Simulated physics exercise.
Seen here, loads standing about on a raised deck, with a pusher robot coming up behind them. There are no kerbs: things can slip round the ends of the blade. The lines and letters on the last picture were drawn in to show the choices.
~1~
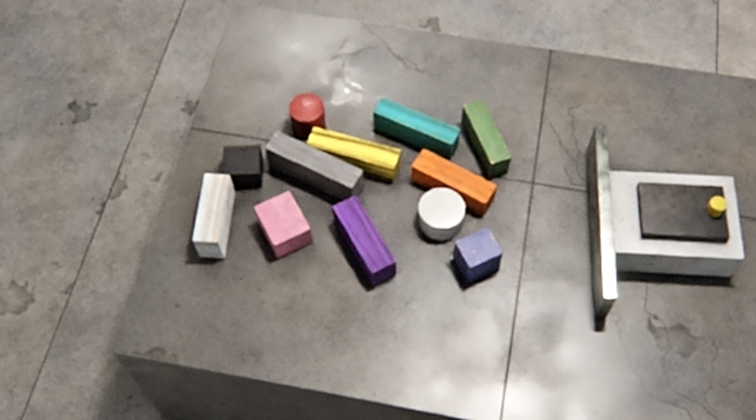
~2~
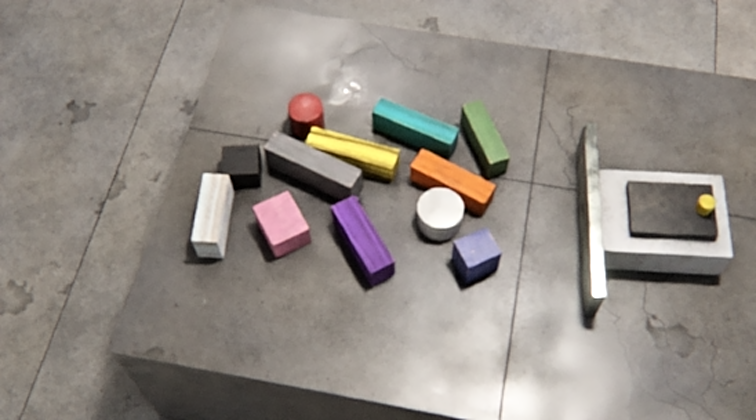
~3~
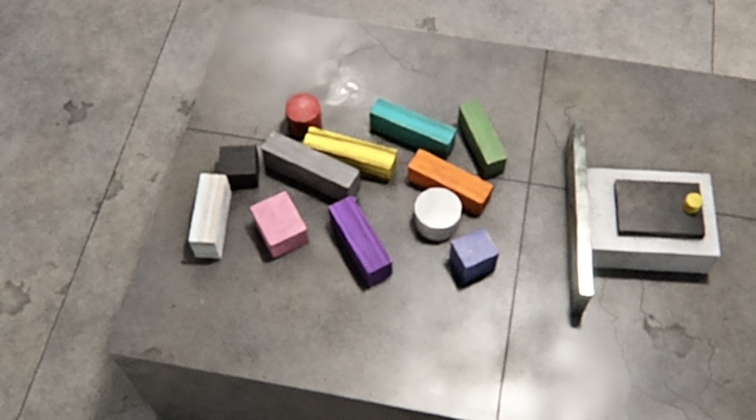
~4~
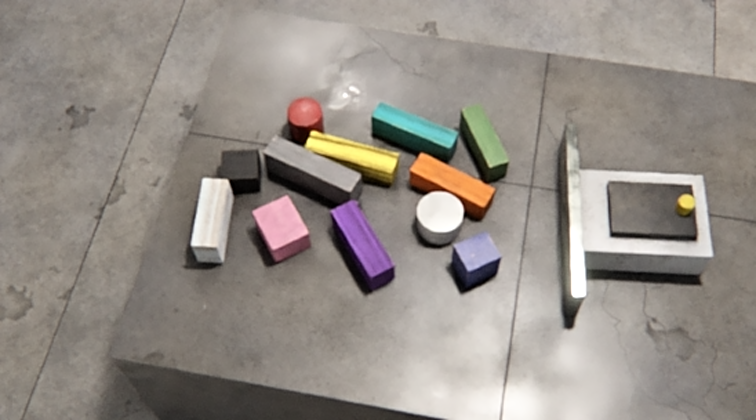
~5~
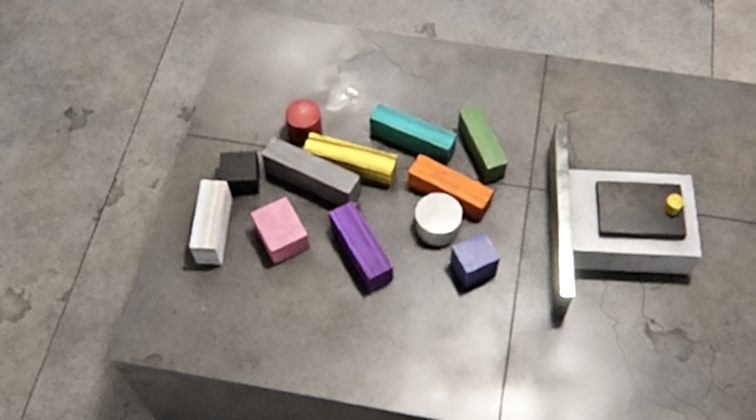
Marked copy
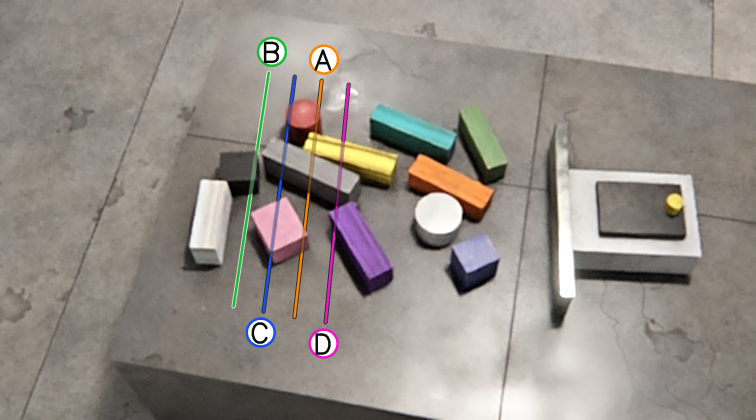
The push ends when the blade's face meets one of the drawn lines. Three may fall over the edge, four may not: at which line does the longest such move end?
Line B.
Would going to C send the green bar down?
No.
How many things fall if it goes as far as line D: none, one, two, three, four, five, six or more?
In all, none.
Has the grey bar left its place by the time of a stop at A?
By then, yes.
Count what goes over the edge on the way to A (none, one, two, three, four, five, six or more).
The count is none.
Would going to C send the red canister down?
By then, no.
On the marked copy, A at (309, 190); B at (252, 181); C at (280, 186); D at (338, 195).
With B. Early on, robot (518, 191); turquoise stick (381, 129); green bar (434, 138).
Further on, robot (405, 173); yellow stick (238, 116); white stick (207, 223).
At the end, robot (317, 159); white stick over the edge; yellow stick over the edge; two fallen.
As for the rest, A is within the limit but short; C is within the limit but short; D is within the limit but short.
